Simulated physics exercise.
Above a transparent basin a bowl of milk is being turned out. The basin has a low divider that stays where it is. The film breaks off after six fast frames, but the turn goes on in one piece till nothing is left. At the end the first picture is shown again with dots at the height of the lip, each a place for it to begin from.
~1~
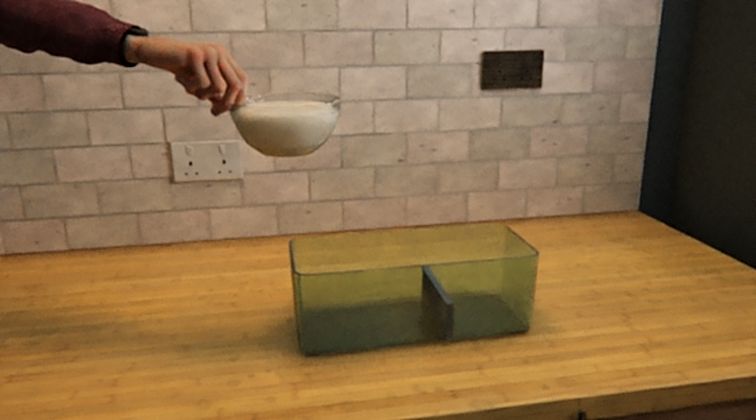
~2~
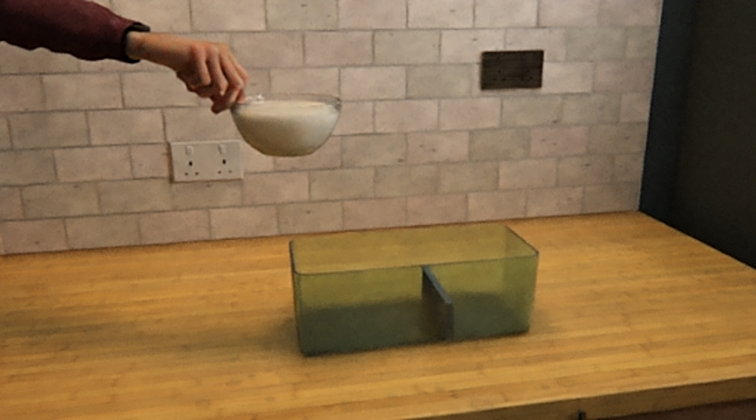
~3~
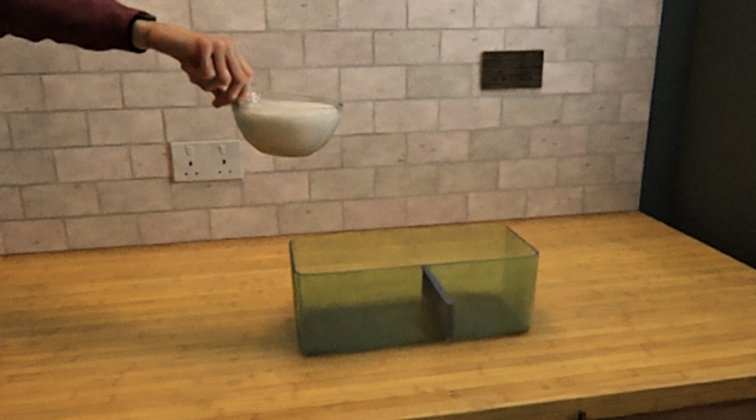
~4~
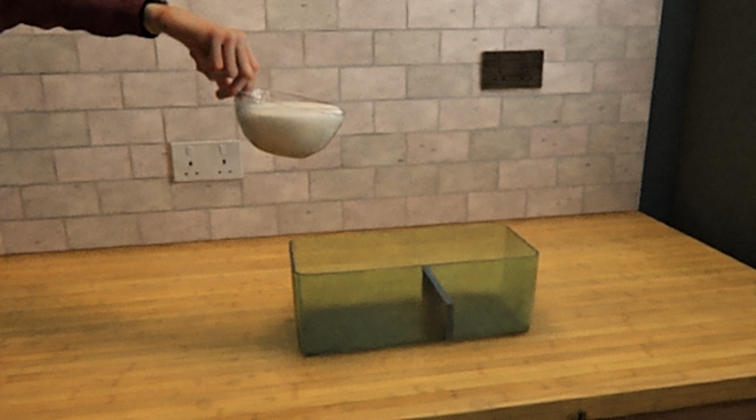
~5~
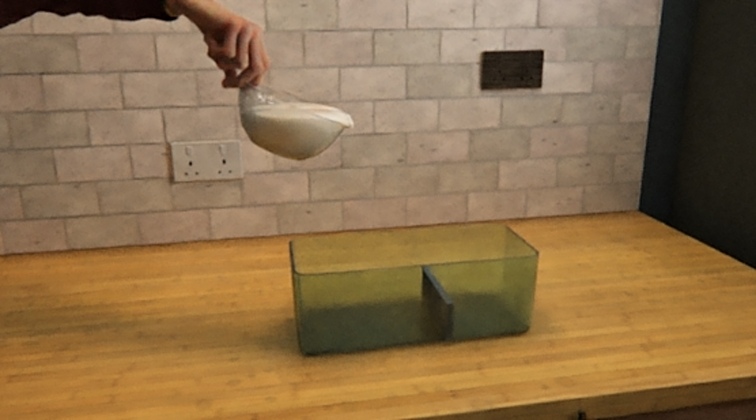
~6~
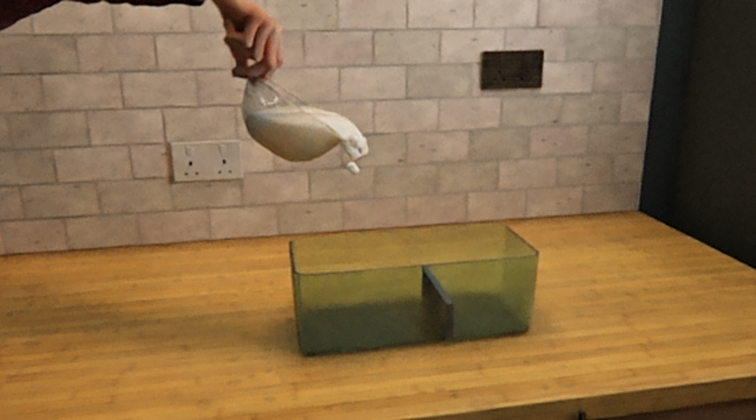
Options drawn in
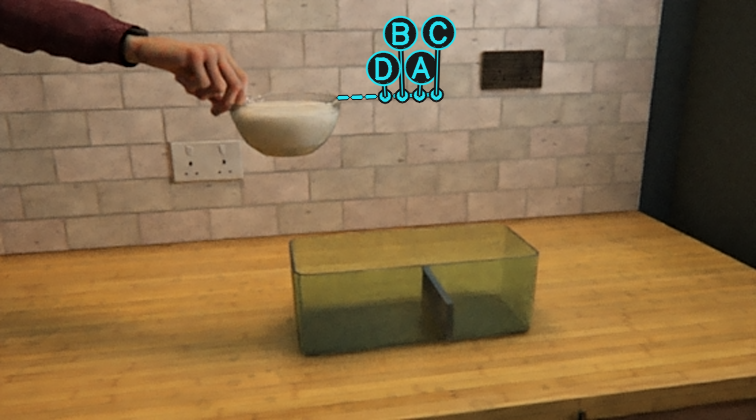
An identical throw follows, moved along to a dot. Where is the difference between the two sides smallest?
D.
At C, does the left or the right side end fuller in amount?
The right side.
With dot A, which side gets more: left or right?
The right side.
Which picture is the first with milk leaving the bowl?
In picture 5.
On the marked copy, A at (419, 95); B at (402, 95); C at (436, 94); D at (385, 96).
With A, about 14 % ends left of the wall and 84 % right of it.
With B, about 27 % ends left of the wall and 72 % right of it.
With C, about 6 % ends left of the wall and 93 % right of it.
With D, about 50 % ends left of the wall and 49 % right of it.
